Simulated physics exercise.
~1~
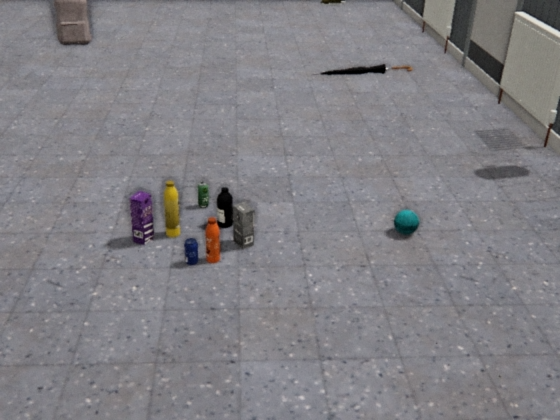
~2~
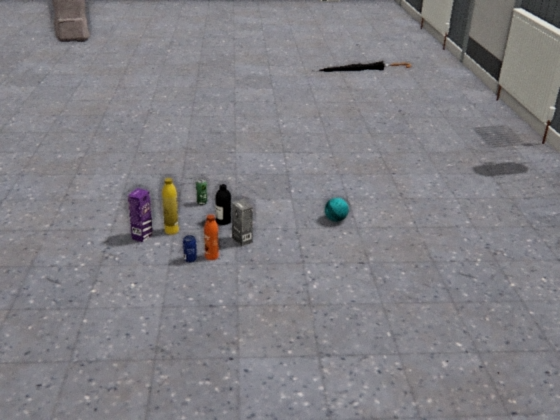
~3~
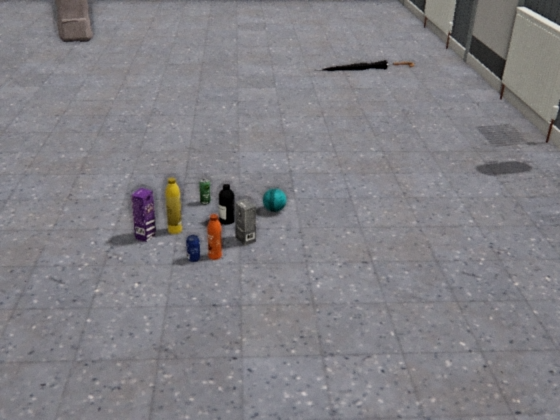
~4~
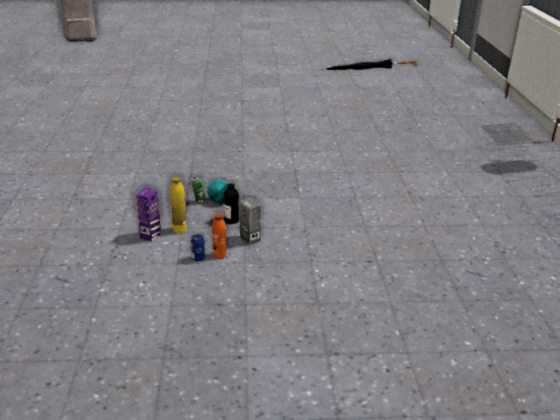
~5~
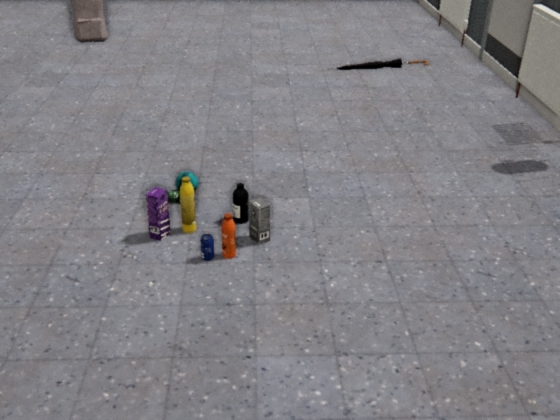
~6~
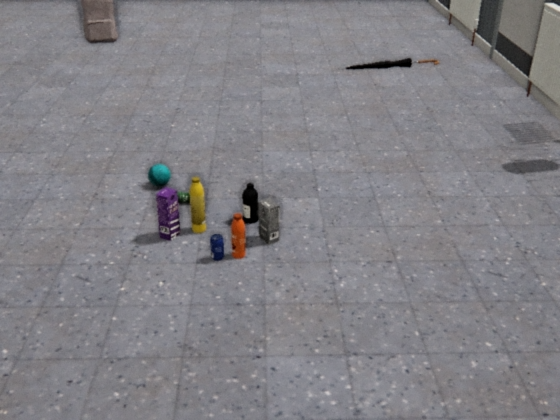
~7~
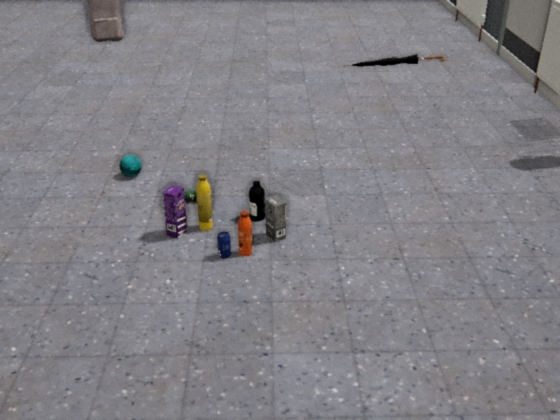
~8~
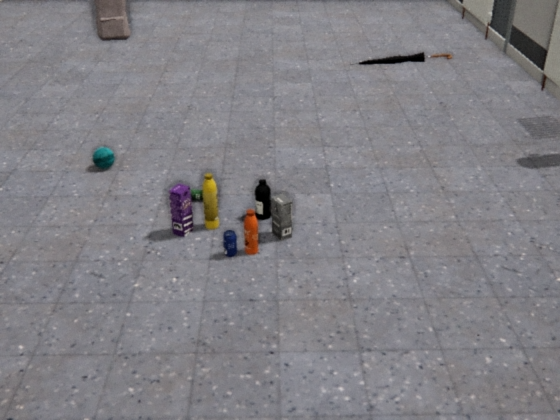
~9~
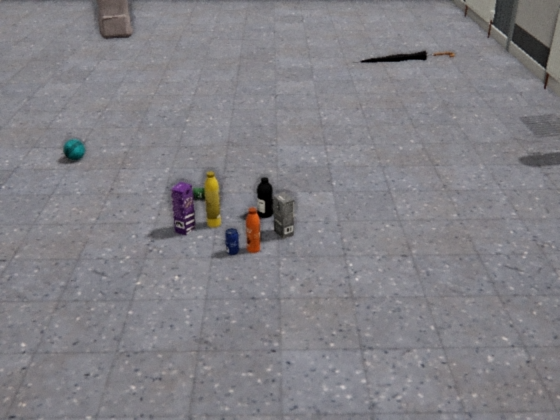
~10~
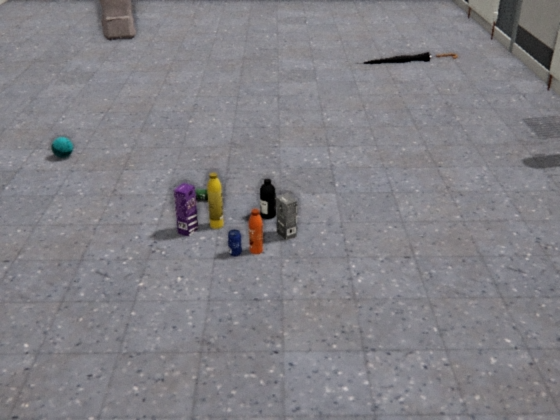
At the start, a turquoise ball sits to the right of a cluster of seven household items on a grey tiled floor, among them a purple carton, a grey carton and several bottles. The ball rolls left toward the group and passes behind the black bottle. It reaches the small green can at the back, which tilts and falls onto its side. The ball keeps rolling left, past the yellow bottle and purple carton, and out into the open floor. At the end, it is at the far left, the green can lies down, and the other six items still stand.
